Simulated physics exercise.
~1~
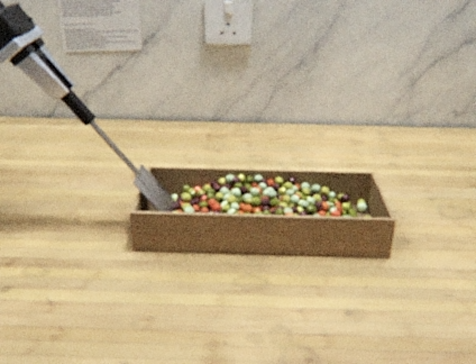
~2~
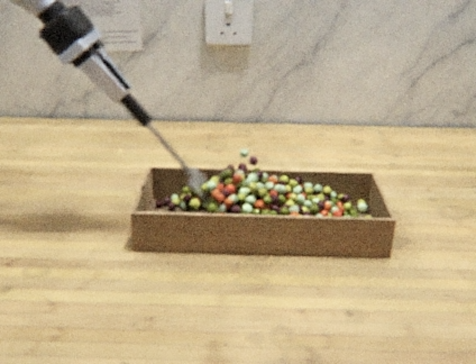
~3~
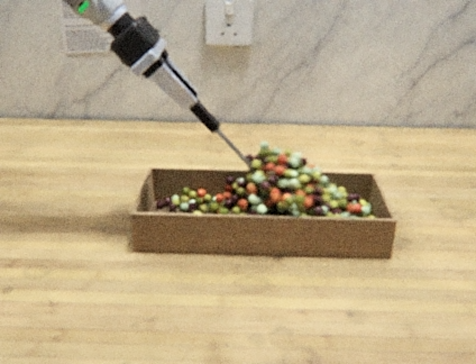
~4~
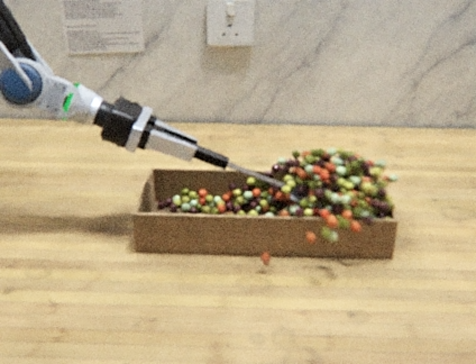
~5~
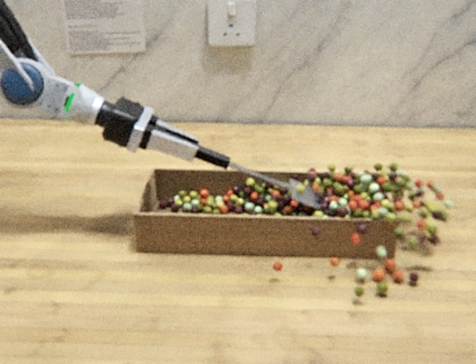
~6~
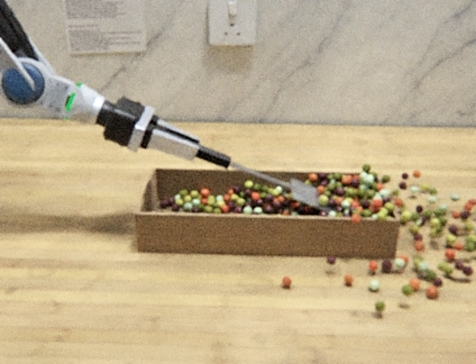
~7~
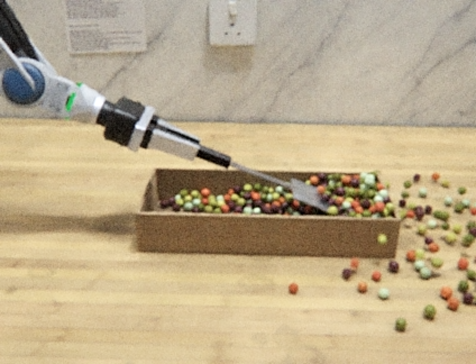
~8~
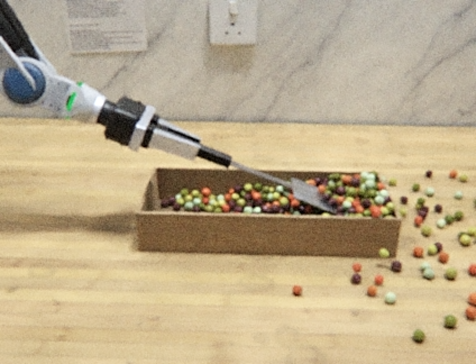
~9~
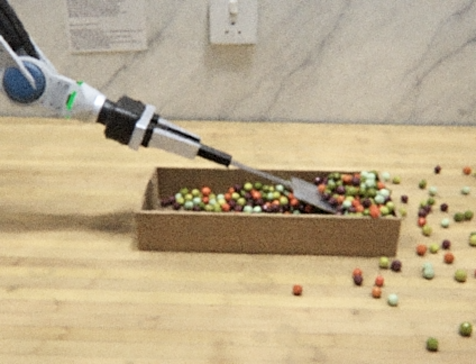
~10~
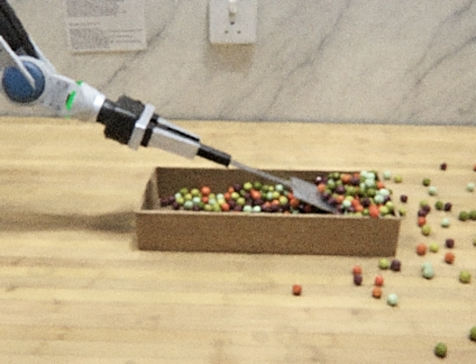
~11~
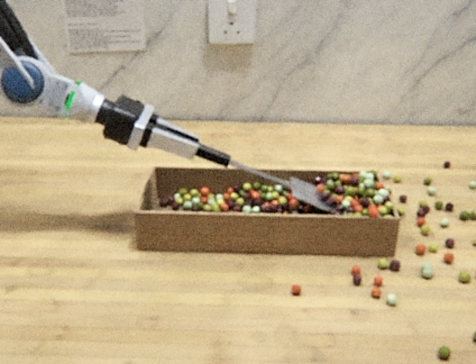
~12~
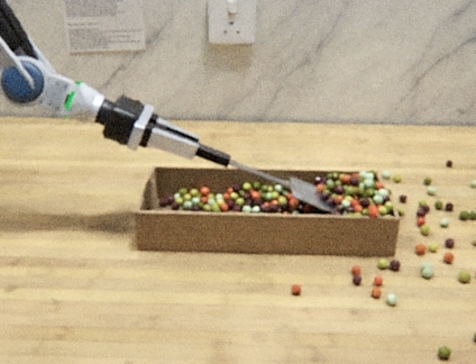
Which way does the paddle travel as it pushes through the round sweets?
The paddle moves to the right, going from the left end of the tray toward the right end before it stops.
